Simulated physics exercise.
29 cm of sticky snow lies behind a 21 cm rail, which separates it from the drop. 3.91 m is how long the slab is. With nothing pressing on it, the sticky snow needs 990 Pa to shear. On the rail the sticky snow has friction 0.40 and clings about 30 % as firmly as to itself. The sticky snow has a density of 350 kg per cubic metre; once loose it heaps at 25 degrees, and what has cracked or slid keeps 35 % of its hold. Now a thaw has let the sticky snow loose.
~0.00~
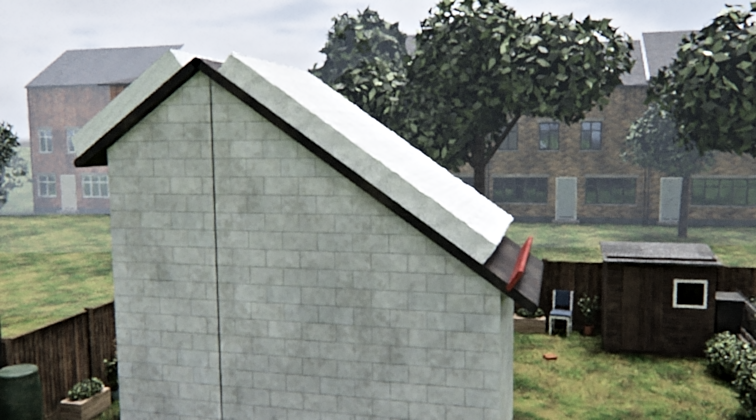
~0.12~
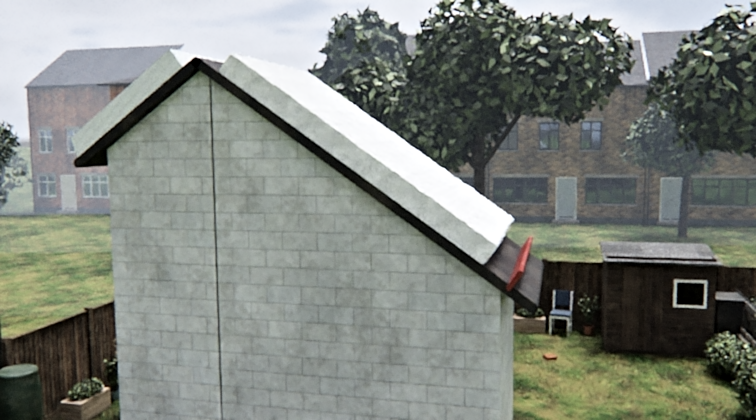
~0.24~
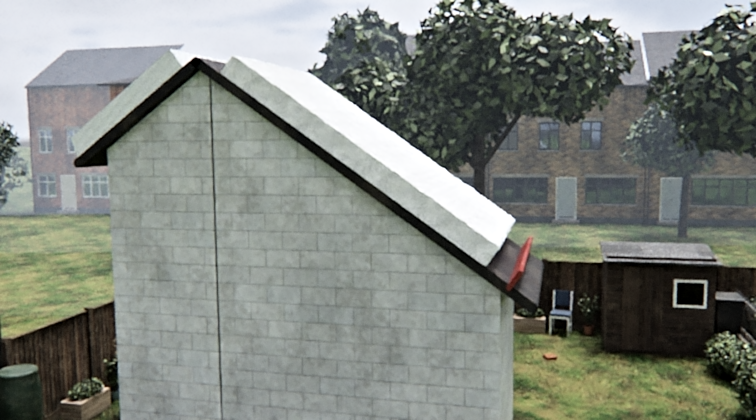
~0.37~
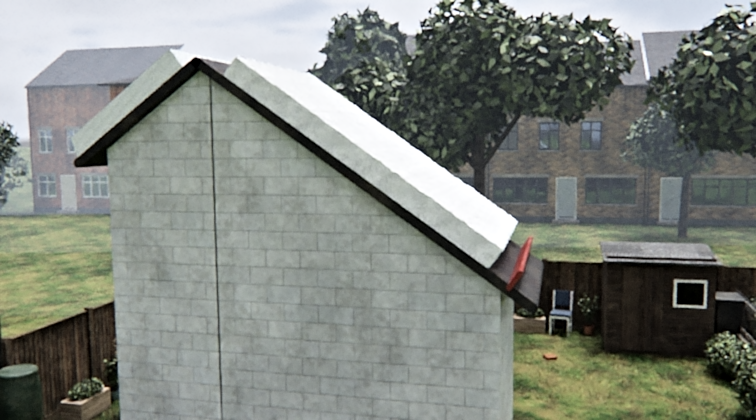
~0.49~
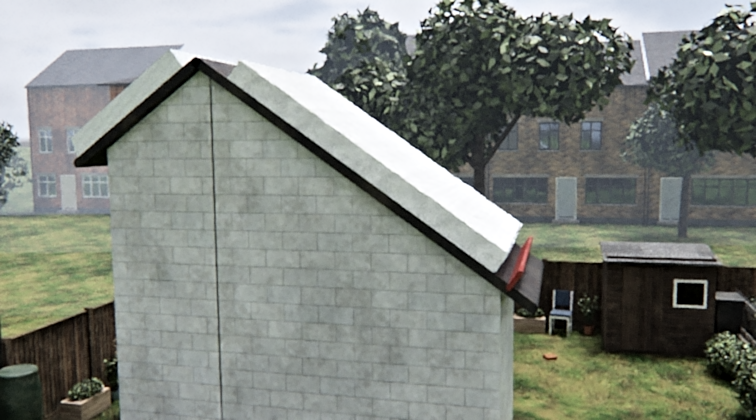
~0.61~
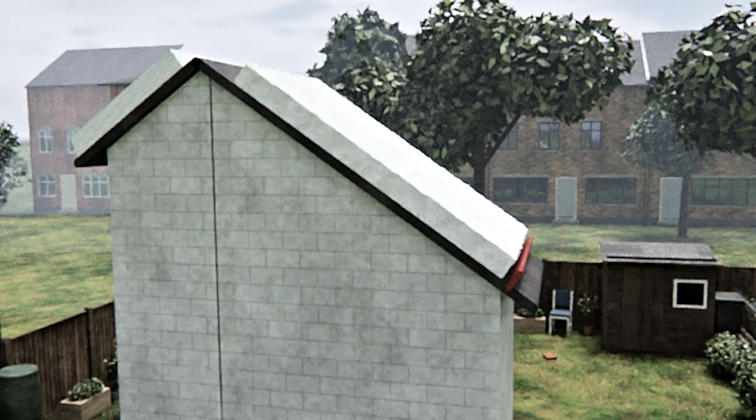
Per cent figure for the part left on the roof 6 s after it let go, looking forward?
Around 81 percent.
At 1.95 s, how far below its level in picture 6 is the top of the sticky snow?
The gap comes to around 0.5 metres.
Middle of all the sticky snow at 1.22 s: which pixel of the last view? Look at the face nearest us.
I'd put it at around pixel (403, 190).
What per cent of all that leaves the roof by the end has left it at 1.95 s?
Roughly 40 per cent.
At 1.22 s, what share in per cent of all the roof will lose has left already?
0 %.
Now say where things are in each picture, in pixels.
The first frame shows leading edge of the sticky snow at (494, 248).
The second frame shows leading edge of the sticky snow at (495, 249), its middle shifted 9 mm.
The third frame shows leading edge of the sticky snow at (497, 250), its middle shifted 3.5 cm.
The fourth frame shows leading edge of the sticky snow at (500, 253), its middle shifted 8.1 cm.
The fifth frame shows leading edge of the sticky snow at (506, 256), its middle shifted 15 cm.
The sixth frame shows leading edge of the sticky snow at (514, 263), its middle shifted 24 cm.
After 1.22 s, 100 % of the snow is on the roof.
After 1.95 s, 93 % of the snow is on the roof.
After 2.67 s, 91 % of the snow is on the roof.
After 3.40 s, 87 % of the snow is on the roof.
After 6.00 s, at the end, 81 % of the snow is on the roof.
